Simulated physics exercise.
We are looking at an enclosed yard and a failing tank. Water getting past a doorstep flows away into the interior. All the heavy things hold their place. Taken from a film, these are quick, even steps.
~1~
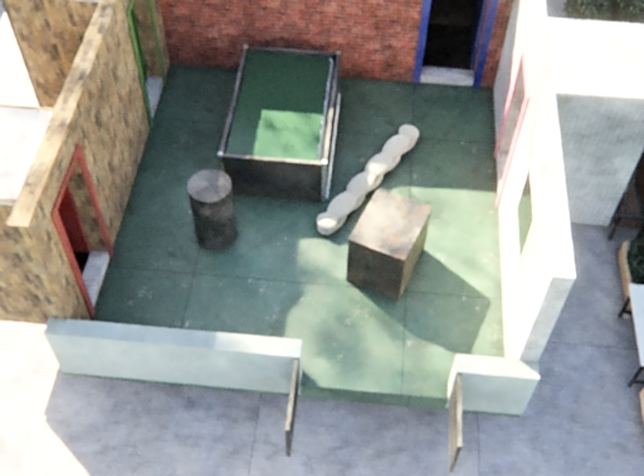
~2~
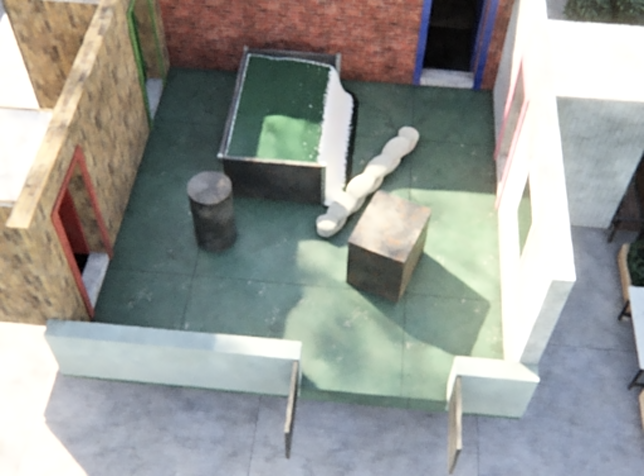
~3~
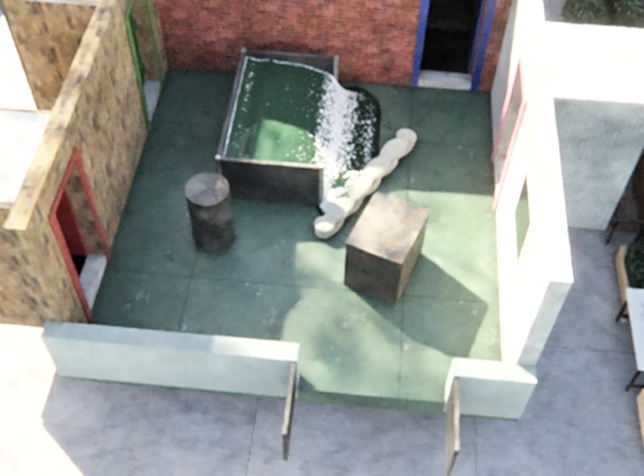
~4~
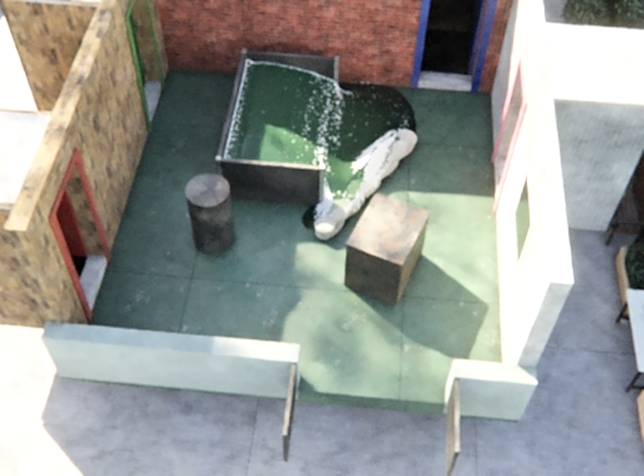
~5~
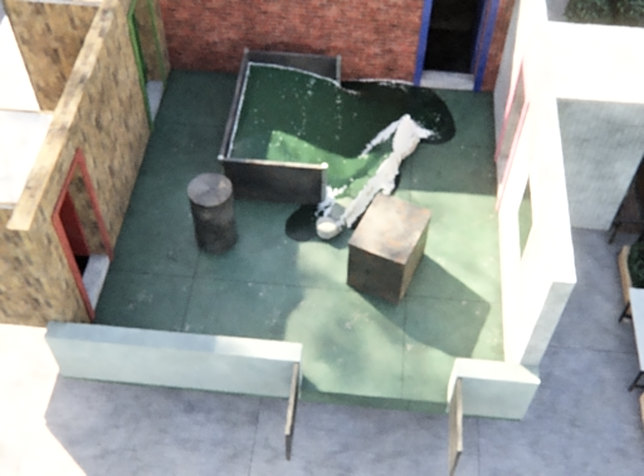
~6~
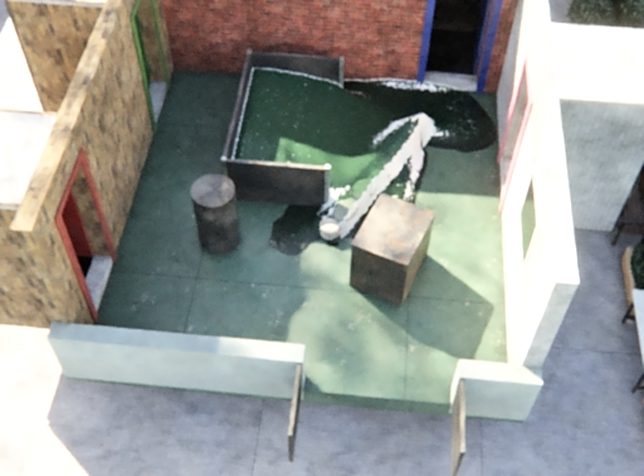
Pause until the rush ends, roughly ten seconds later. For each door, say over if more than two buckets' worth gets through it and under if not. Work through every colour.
Green door: Under, red door: Under, pink door: Over, blue door: Over.
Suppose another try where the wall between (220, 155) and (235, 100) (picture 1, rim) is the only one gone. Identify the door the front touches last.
It's the pink door that comes last.
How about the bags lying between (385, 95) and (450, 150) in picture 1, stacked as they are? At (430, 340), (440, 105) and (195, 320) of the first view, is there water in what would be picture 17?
Sequence check: Soaked through / soaked through / left alone.
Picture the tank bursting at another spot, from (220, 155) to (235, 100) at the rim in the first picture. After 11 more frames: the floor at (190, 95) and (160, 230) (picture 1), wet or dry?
First place drenched, second place drenched.
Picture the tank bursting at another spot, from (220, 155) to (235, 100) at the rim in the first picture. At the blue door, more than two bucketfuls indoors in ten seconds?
With the breach moved, the blue one stays within limits.
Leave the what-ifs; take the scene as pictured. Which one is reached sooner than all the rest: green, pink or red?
My answer is the pink one.
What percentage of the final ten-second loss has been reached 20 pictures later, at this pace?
Around 35 percent.
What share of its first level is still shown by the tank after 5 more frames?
My reading is 36 %.
A moment on, water covers 40 % of the floor; the green door not reached, the red door not reached, the pink door under two buckets in, the blue door under two buckets in.
Next, water covers 45 % of the floor; the green door not reached, the red door not reached, the pink door over two buckets in, the blue door far over two buckets in.
Then, water covers 60 % of the floor; the green door not reached, the red door not reached, the pink door over two buckets in, the blue door far over two buckets in.
Later, water covers 85 % of the floor; the green door wet at the sill, nothing in, the red door wet at the sill, nothing in, the pink door over two buckets in, the blue door far over two buckets in.
In the end, water covers 95 % of the floor; the green door wet at the sill, nothing in, the red door wet at the sill, nothing in, the pink door over two buckets in, the blue door far over two buckets in.
